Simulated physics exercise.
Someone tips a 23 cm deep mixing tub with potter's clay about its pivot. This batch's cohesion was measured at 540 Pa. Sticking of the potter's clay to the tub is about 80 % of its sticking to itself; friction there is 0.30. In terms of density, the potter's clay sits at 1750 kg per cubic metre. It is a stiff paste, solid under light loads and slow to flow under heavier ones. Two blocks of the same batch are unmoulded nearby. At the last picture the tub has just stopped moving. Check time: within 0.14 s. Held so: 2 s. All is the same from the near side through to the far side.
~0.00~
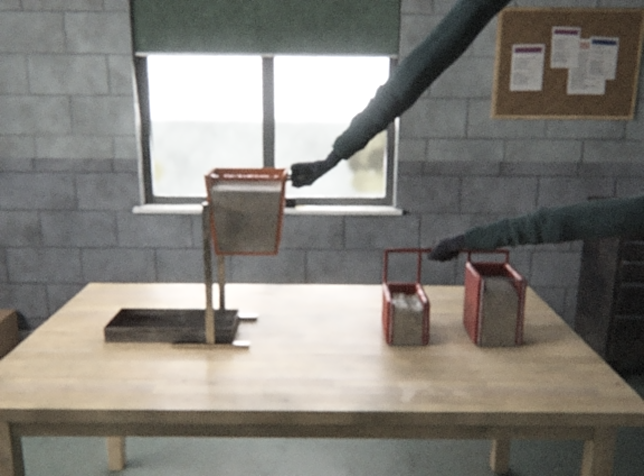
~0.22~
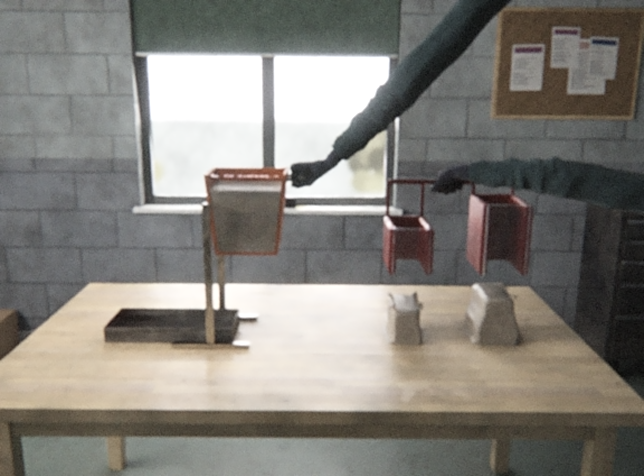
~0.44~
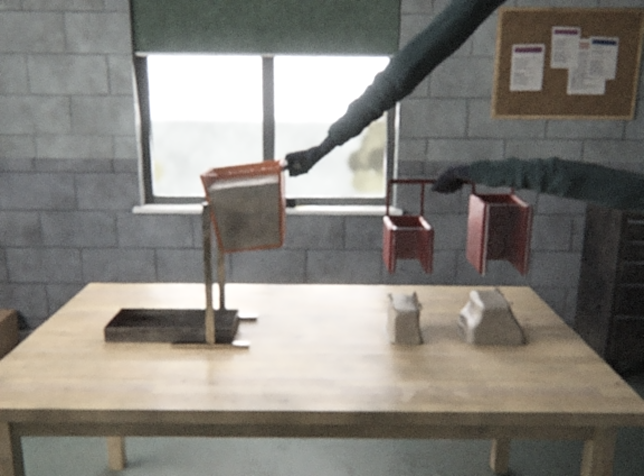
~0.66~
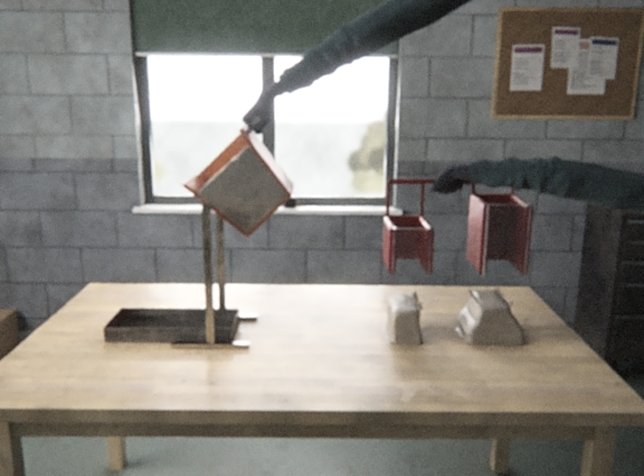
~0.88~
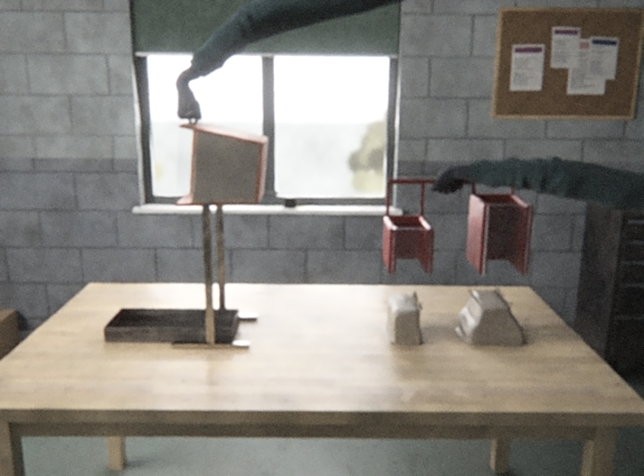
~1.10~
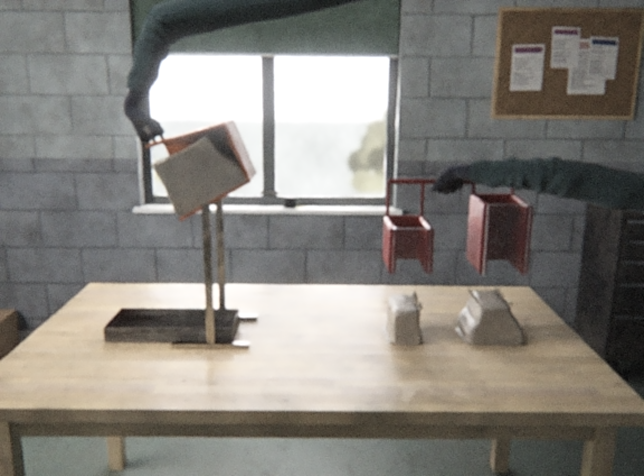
Two arms lift red moulds off grey clay blocks and tip a tub leftward.
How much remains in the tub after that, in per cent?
9 %.
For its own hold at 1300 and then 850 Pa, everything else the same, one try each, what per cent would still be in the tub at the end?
Going in order, it's 0 % and then 8 %.
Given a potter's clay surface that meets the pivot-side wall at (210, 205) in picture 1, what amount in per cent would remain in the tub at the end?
7 %.
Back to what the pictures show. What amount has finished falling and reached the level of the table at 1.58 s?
70 %.
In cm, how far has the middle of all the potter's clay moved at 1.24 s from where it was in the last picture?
It has moved around 11 centimetres.
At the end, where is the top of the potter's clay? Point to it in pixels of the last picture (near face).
Close to pixel (239, 174).
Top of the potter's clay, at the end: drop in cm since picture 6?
10 cm or so.
After 1.24 s, the tub is at 113 degrees and holds 53 %.
After 1.41 s, the tub is at 113 degrees and holds 24 %.
After 1.58 s, the tub is at 113 degrees and holds 9 %.
After 1.75 s, the tub is at 113 degrees and holds 9 %.
After 3.10 s, the tub is at 113 degrees and holds 9 %.
